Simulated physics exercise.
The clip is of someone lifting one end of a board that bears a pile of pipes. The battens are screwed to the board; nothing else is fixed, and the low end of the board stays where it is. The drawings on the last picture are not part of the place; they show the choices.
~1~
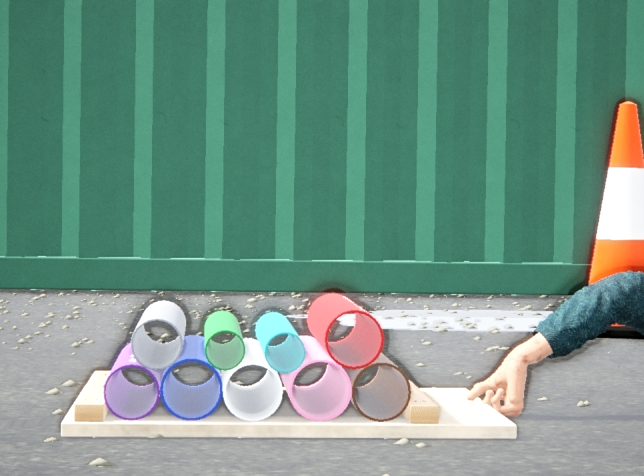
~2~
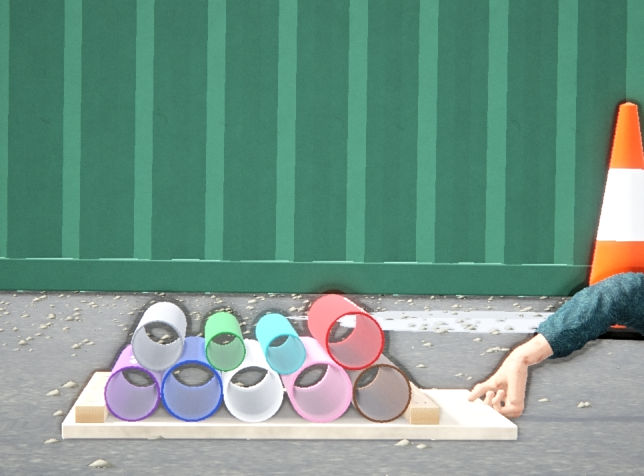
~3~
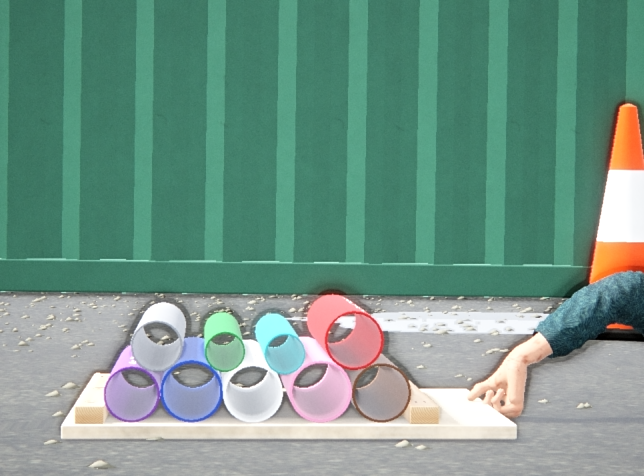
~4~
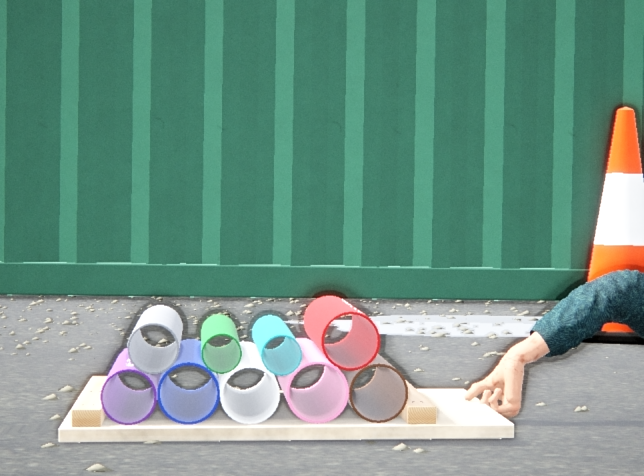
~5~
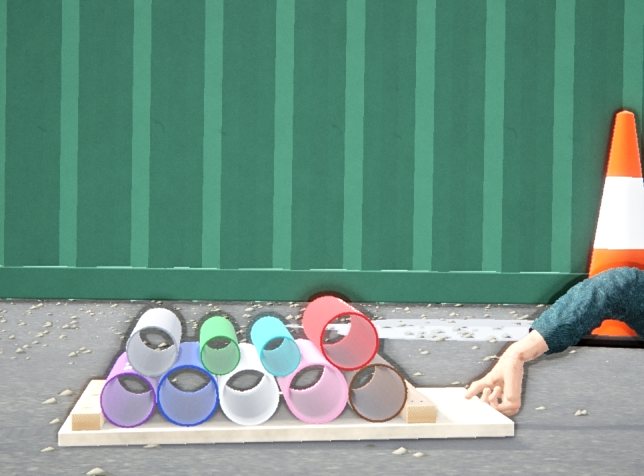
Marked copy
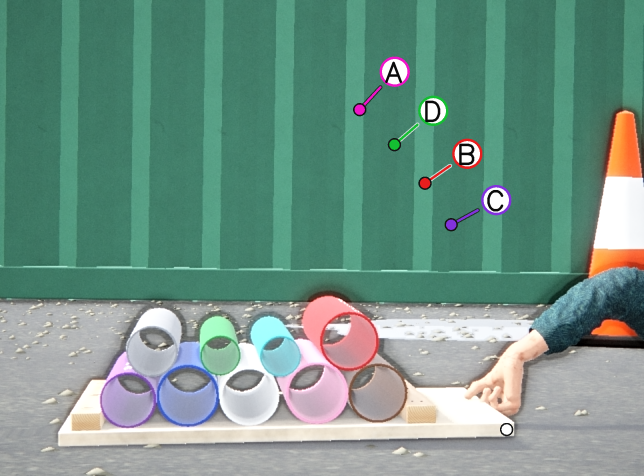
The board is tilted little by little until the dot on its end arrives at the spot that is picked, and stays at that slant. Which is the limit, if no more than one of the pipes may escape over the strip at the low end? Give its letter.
It can be raised to C.
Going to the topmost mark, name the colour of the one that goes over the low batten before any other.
First is the grey one.
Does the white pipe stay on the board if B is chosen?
Yes.
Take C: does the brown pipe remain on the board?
Yes, with C.
On the marked copy, A at (360, 110); B at (425, 183); C at (451, 225); D at (394, 145); the white dot at (507, 429).
Following C. Soon after the start, board at 17°.
Later, board at 29°.
In the end, board at 29°, one over the low batten (grey).
As for the rest, A nine over the low batten; B four over the low batten (grey, turquoise, green, red); D four over the low batten (grey, turquoise, green, red).
